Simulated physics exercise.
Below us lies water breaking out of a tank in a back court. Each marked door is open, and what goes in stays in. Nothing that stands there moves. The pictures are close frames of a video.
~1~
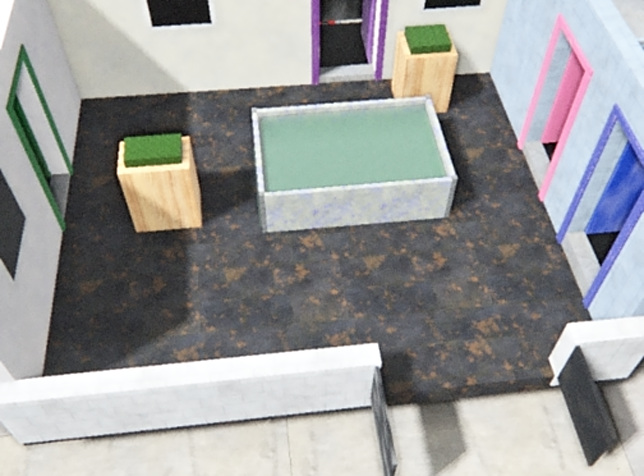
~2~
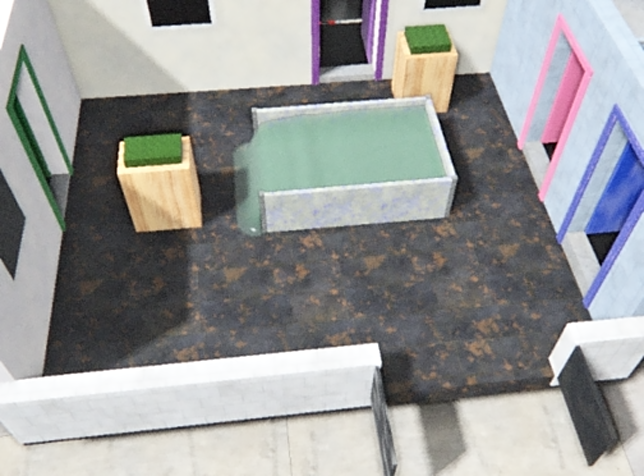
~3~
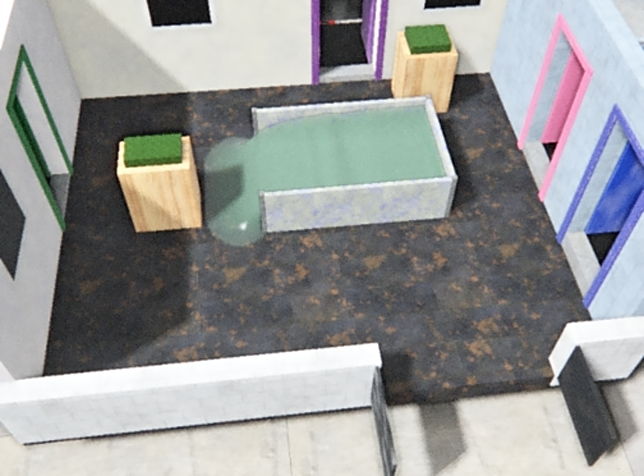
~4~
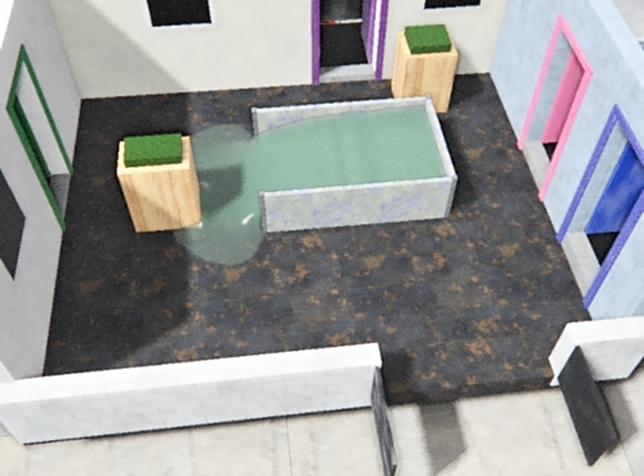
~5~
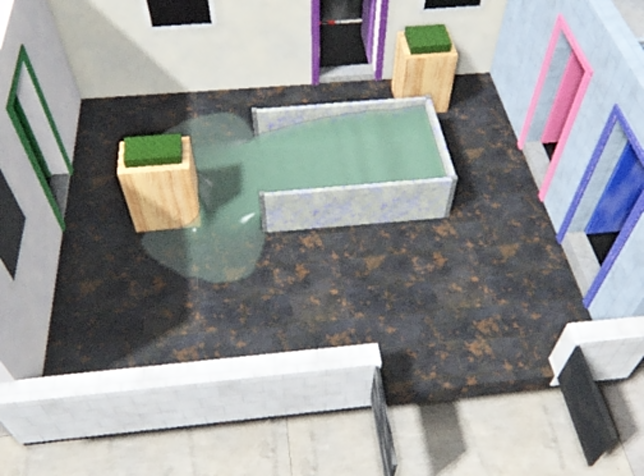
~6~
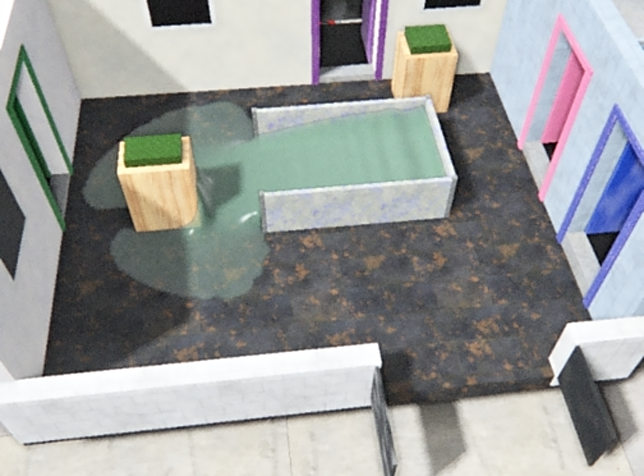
A back court with a dark, brown-flecked floor is seen from above by a camera that stays still. A pale stone tank of green water stands between two wooden planters topped with green, with a green-framed opening at left, purple behind, and pink and blue at right. The water lies still, then pours out through the tank's open left end, spreads leftward, and runs around both sides of the left planter.
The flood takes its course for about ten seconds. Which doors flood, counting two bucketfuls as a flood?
In the end: The pink door admits no more than that; the green door lets in a lot; the purple door admits no more than that; the blue door admits no more than that.
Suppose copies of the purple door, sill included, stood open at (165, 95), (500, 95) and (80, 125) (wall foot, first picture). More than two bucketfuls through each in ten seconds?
In turn: Is over, keeps below it, is over.
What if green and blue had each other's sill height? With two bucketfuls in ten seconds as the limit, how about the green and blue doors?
Then: Green holds; blue takes more.
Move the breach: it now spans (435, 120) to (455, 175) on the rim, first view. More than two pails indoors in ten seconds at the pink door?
My reading: Pink takes more.
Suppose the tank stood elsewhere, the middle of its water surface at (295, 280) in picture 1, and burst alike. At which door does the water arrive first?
The green one.
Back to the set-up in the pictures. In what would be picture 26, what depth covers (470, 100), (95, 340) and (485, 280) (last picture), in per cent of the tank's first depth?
About 0, 20 and 0 per cent.
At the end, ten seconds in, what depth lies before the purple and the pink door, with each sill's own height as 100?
In turn 80 and 80 per cent.
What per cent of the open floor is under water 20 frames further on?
Some 50 per cent.
A moment on, water covers 35 % of the floor; the pink door not reached, the green door over two buckets in, the purple door not reached, the blue door not reached.
Next, water covers 40 % of the floor; the pink door not reached, the green door far over two buckets in, the purple door not reached, the blue door not reached.
Then, water covers 50 % of the floor; the pink door not reached, the green door far over two buckets in, the purple door not reached, the blue door not reached.
Later, water covers 80 % of the floor; the pink door not reached, the green door far over two buckets in, the purple door wet at the sill, nothing in, the blue door wet at the sill, nothing in.
In the end, water covers 95 % of the floor; the pink door wet at the sill, nothing in, the green door far over two buckets in, the purple door wet at the sill, nothing in, the blue door wet at the sill, nothing in.
